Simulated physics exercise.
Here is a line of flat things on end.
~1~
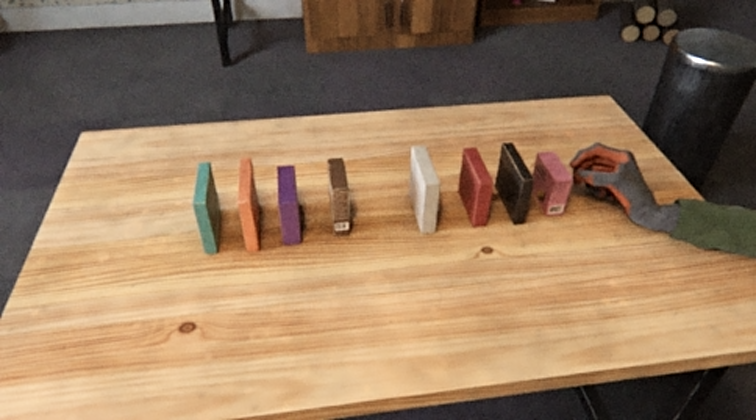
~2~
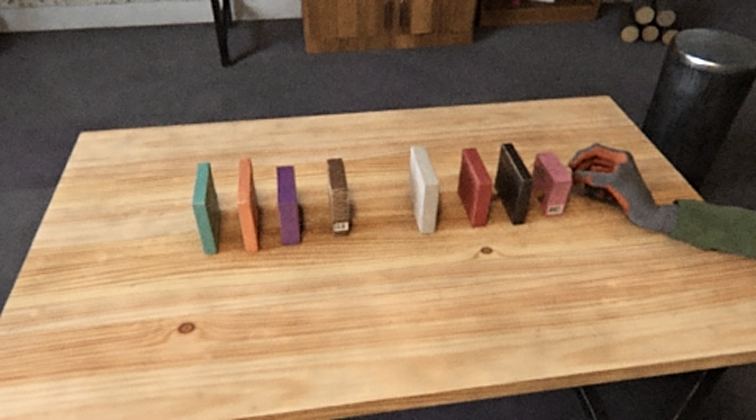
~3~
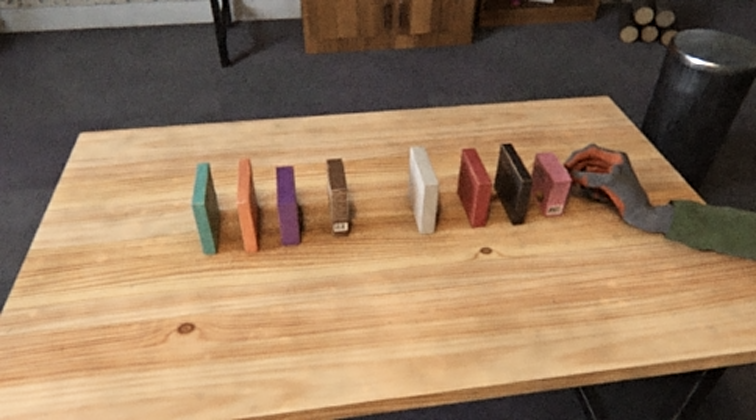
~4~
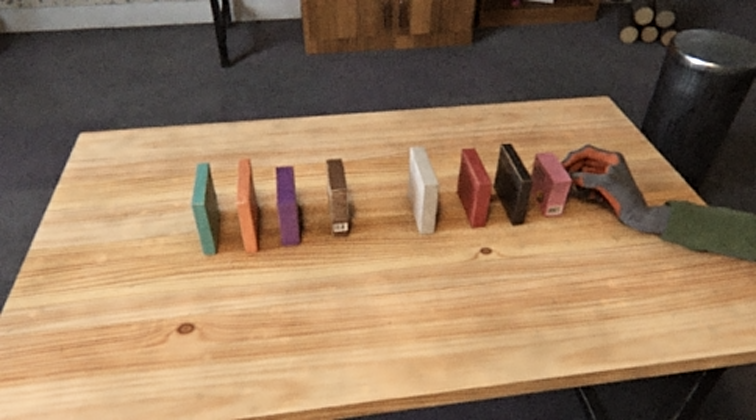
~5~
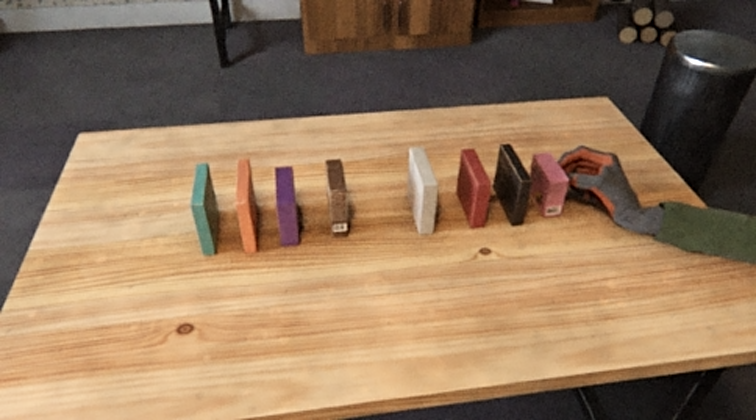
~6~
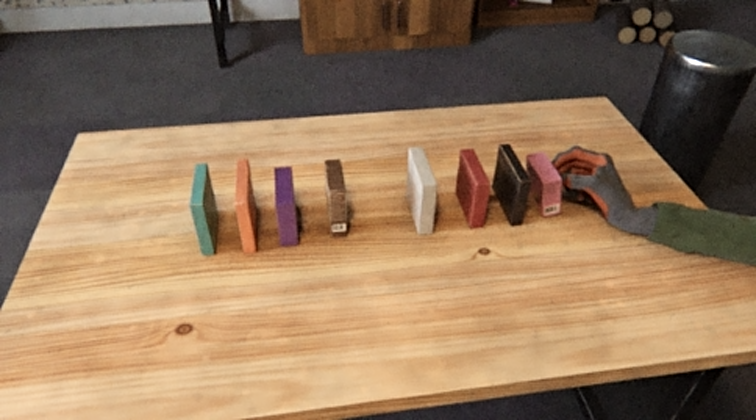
A gloved hand nudging the pink block at the right end of a standing row, tilting it slightly left toward the black one.
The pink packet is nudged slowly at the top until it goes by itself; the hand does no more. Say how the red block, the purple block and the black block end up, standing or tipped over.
The red block topples; the purple block keeps standing; the black block topples.
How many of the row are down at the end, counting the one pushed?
In all, 4.
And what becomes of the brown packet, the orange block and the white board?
The brown packet stays upright; the orange block stays upright; the white board falls over.
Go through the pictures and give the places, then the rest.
In the first picture, red block (475, 187); purple block (289, 205); black block (513, 183).
In the second picture, orange block (248, 205); white board (423, 190).
In the third picture, brown packet (337, 198); orange block (248, 205).
In the fourth picture, white board (423, 190); brown packet (337, 198).
In the fifth picture, pink packet 3° over; orange block (247, 206); white board (422, 190).
In the sixth picture, pink packet 11° over; red block (472, 188); purple block (286, 206); black block (510, 184).
Then, 0.60 s on from there, pink packet 70° over; black block turned 65° from how it was put near (480, 195); red block turned 58° from how it was put near (445, 196); white board turned 14° from how it was put.
Then, 0.90 s on from there, pink packet 72° over; red block on its side near (435, 207); black block turned 69° from how it was put near (475, 197); white board on its side.
In the end, toppled on the table, red block, white board and black block; the other 3 unmoved. At the end, from the last picture's camera, red block near (435, 207), purple block near (286, 206).
